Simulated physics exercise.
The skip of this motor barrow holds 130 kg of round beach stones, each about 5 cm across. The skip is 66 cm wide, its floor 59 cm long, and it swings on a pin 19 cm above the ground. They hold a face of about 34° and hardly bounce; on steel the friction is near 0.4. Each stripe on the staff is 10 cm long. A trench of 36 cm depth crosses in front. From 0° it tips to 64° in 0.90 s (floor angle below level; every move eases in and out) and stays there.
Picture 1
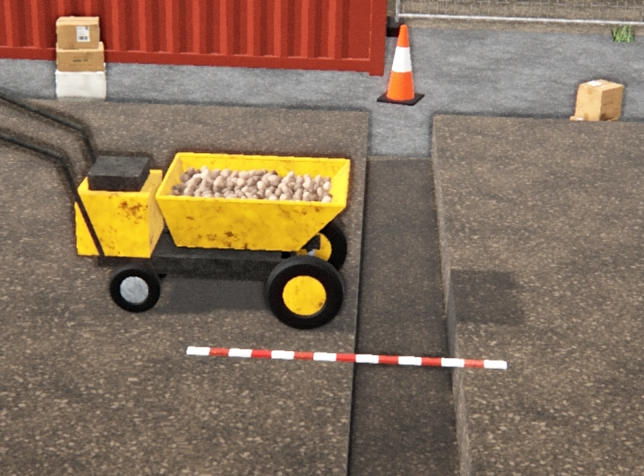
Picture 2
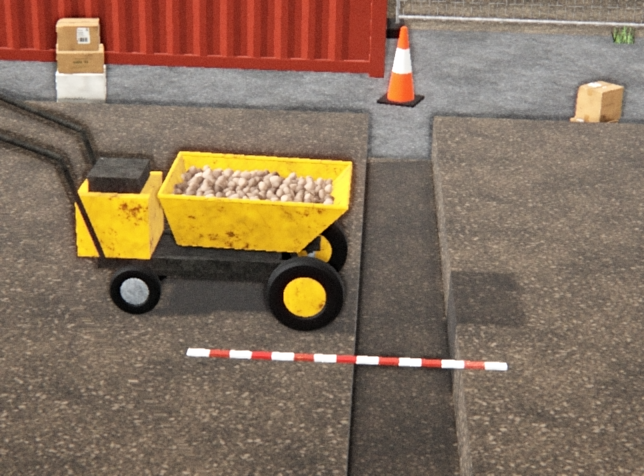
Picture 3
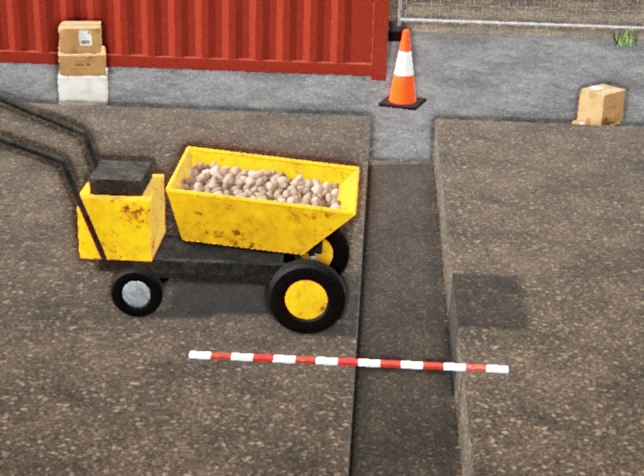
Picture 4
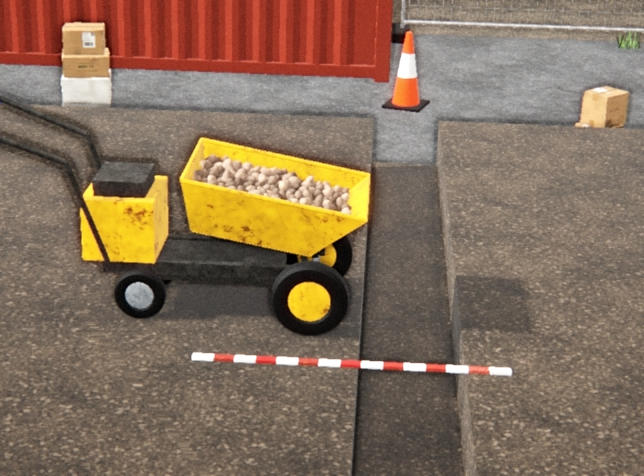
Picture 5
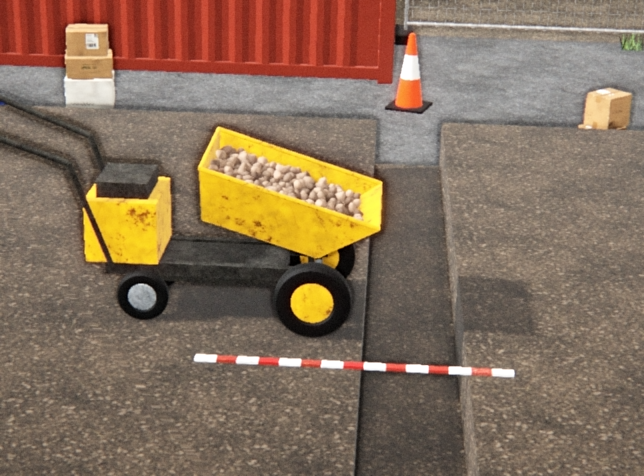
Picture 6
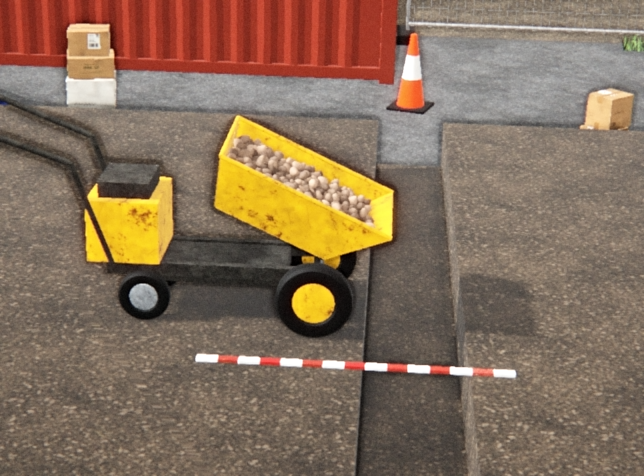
To begin with, a yellow motor barrow stands beside a trench, its skip level and loaded with round stones, behind a red-and-white staff on the ground. The skip then tilts gradually toward the right, its left end rising and its front lip lowering, until it slopes clearly with the stones still inside.
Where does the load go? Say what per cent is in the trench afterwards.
Some 55 per cent of it.
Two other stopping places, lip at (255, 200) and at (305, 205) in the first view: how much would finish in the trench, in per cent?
First some 95, then 95 per cent.
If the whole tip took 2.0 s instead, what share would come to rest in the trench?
It would be near 75 per cent.
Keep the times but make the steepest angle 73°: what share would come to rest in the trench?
Then about 60 per cent.
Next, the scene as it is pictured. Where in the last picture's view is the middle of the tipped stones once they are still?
Near (456, 358).
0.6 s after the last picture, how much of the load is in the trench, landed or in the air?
Some 20 per cent.
Then, 0.3 s after the last picture the floor is at 54°, 100 % in the skip; the foremost stones are at (406, 250).
Then, 0.6 s after the last picture the floor is at 64°, 69 % in the skip, 21 % in the trench, 9 % past the trench; the foremost stones are at (487, 308).
Then, 1.0 s after the last picture the floor is at 64°, 25 % in the skip, 33 % in the trench, 42 % past the trench; the foremost stones are at (614, 319).
Then, 2.9 s after the last picture the floor is at 64°, 0 % in the skip, 55 % in the trench, 45 % past the trench; the foremost stones are past the picture's edge.
